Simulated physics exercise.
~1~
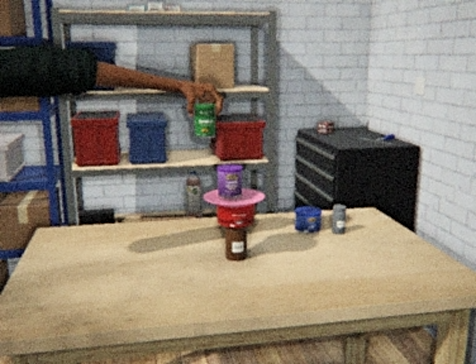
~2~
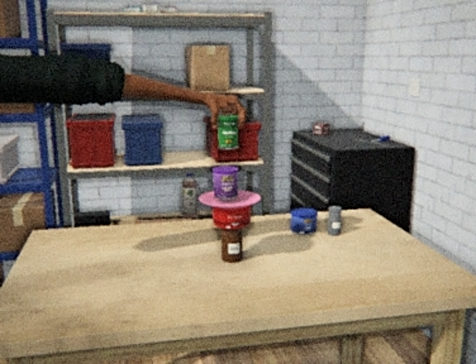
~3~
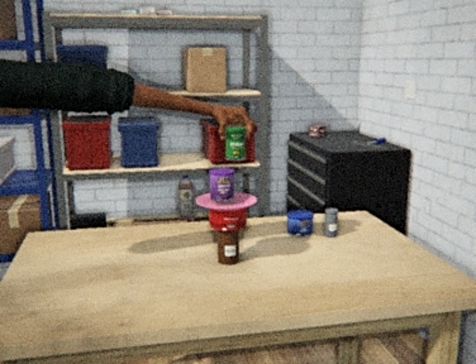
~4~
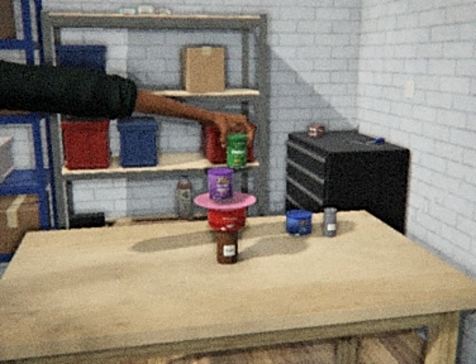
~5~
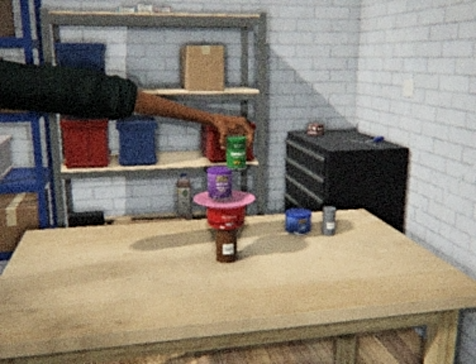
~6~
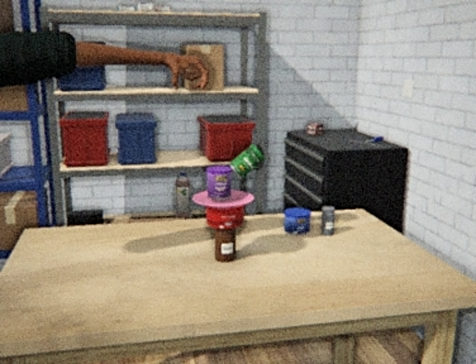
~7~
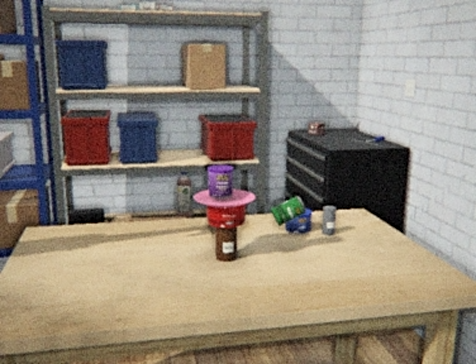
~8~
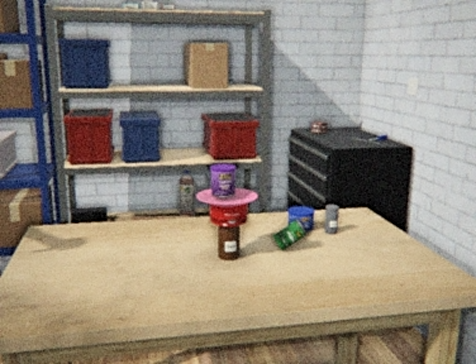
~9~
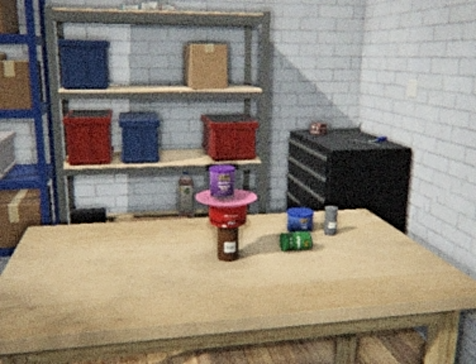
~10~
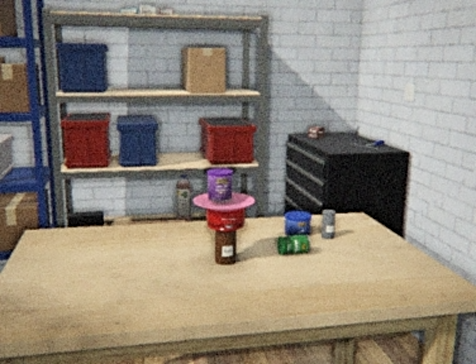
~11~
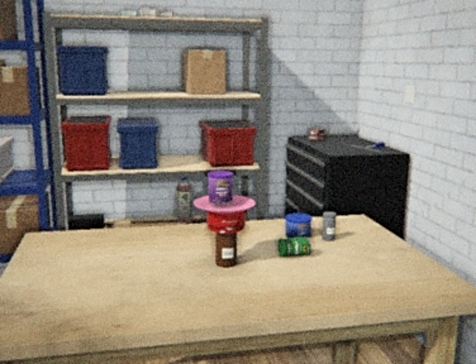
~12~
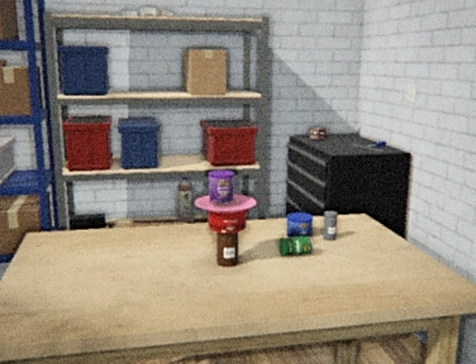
An arm in a dark sleeve reaches in from the left over a pale wooden table in a storeroom, seen from the front by a slightly swaying camera. On the table, a purple tin sits on a pink plate above a red tub, with a brown jar at the front and a blue container and grey shaker to the right. The hand lowers a green tin onto the purple one, off to its right side, then lets go and draws back. The green tin tips, tumbles right and drops beside the blue container. It settles on its side on the tabletop, while everything else stays standing.
